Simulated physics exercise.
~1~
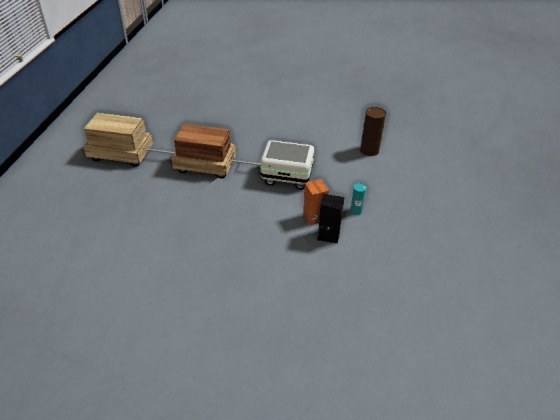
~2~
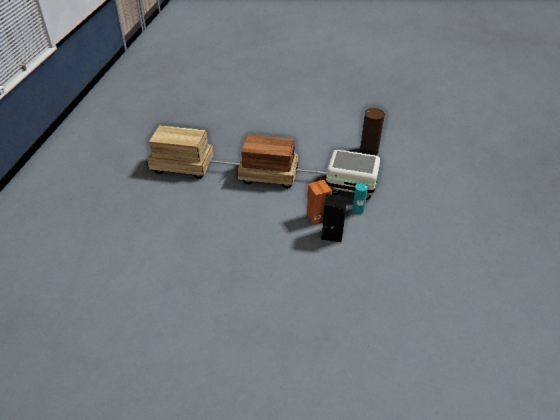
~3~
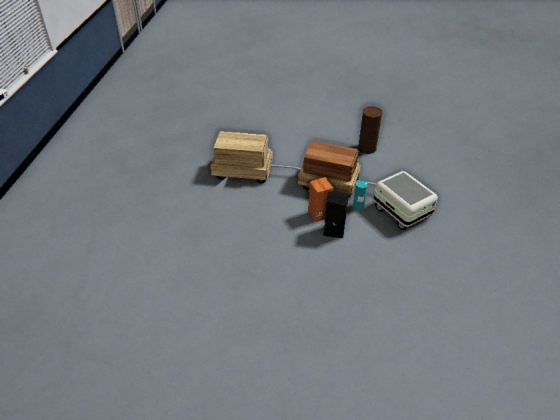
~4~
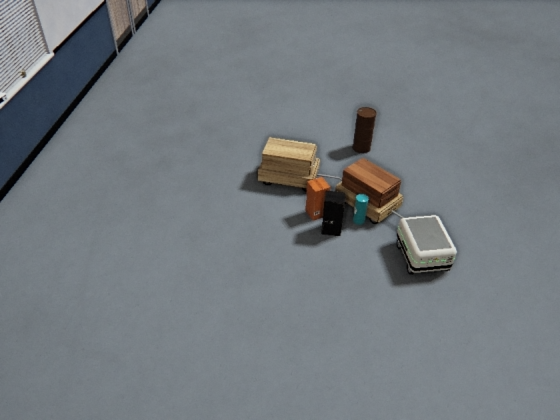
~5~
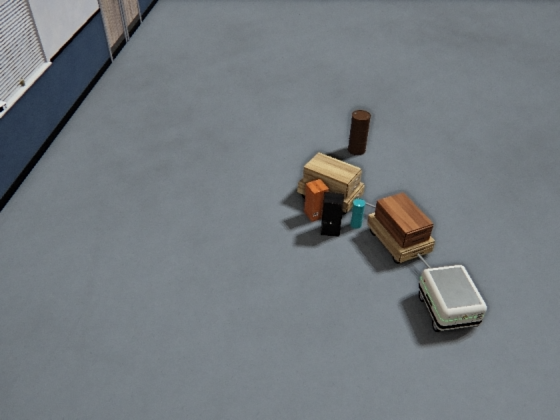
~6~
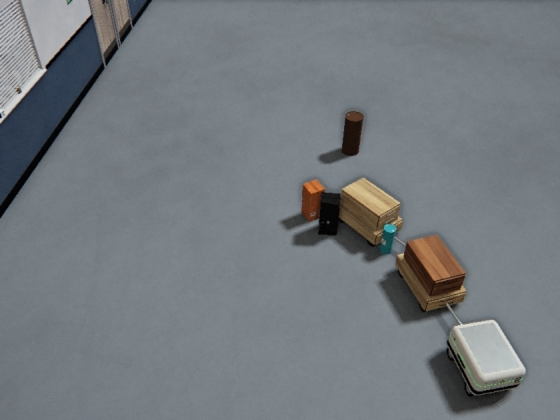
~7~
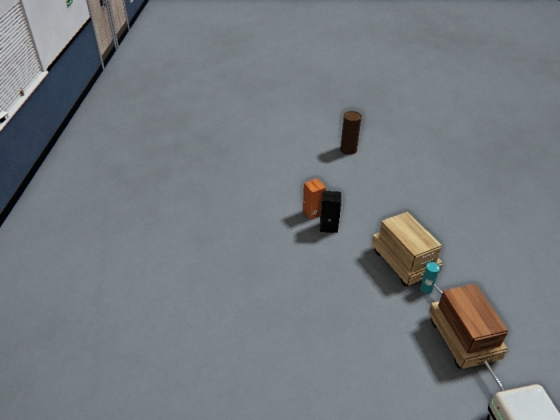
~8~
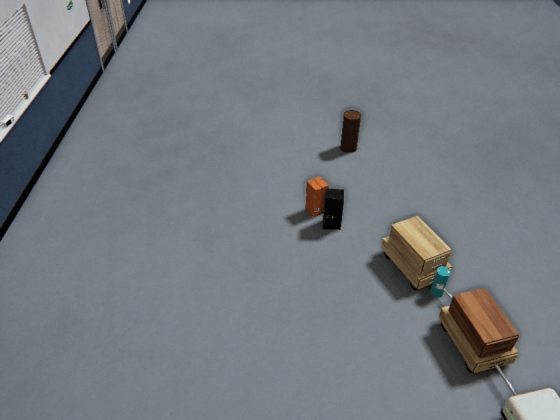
A small white tug tows two carts, the first with a reddish-brown load and the last with a pale wooden one, across a grey floor seen from high above, with a blue and white wall at upper left. An orange box, a black box and a turquoise canister stand close together near the middle, with a brown drum behind them. The train rolls right, passes between the drum and the group, then curves down toward the lower right. The rear cart shoves the canister along, away from the boxes. The train stops at lower right with the canister still upright beside the carts, while the boxes and drum remain in place.
